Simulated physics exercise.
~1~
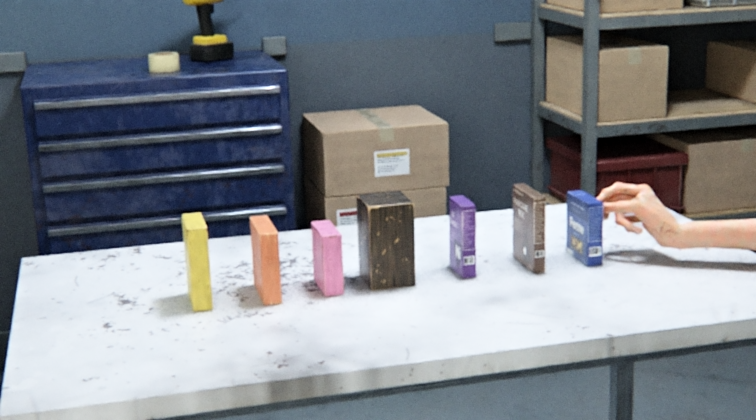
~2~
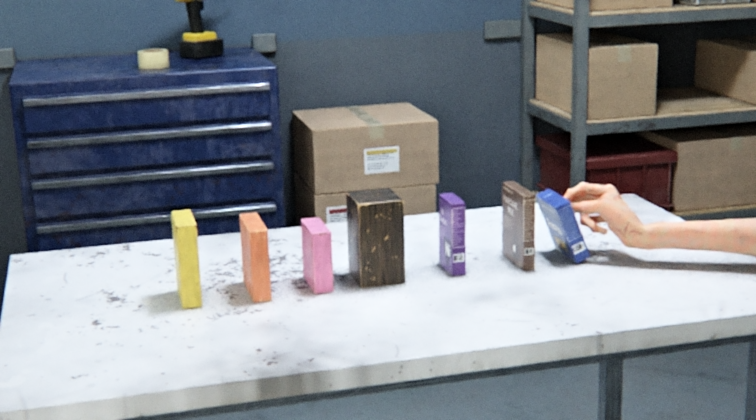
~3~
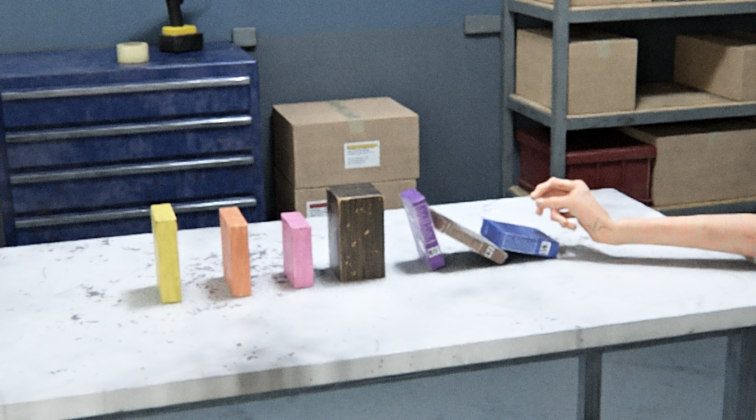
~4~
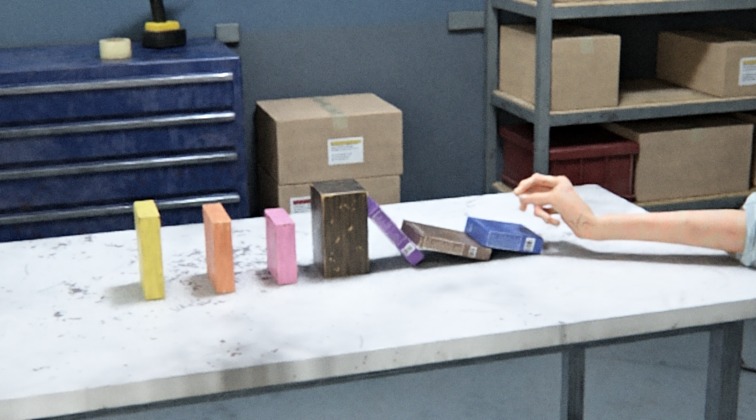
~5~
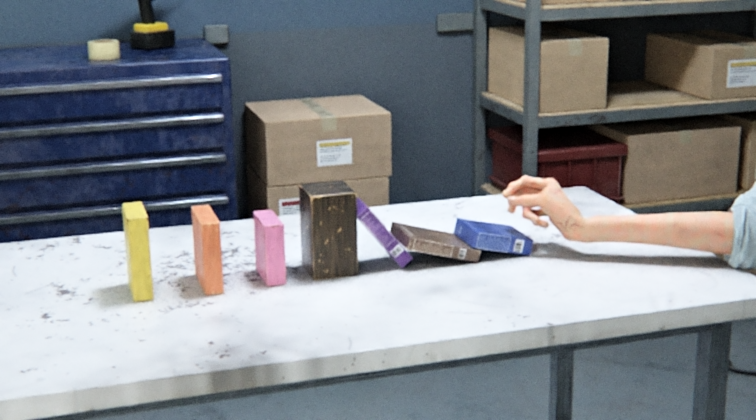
On a workshop table, a hand tips a blue packet leftward, toppling a brown one and leaving a purple one leaning against a standing black block.
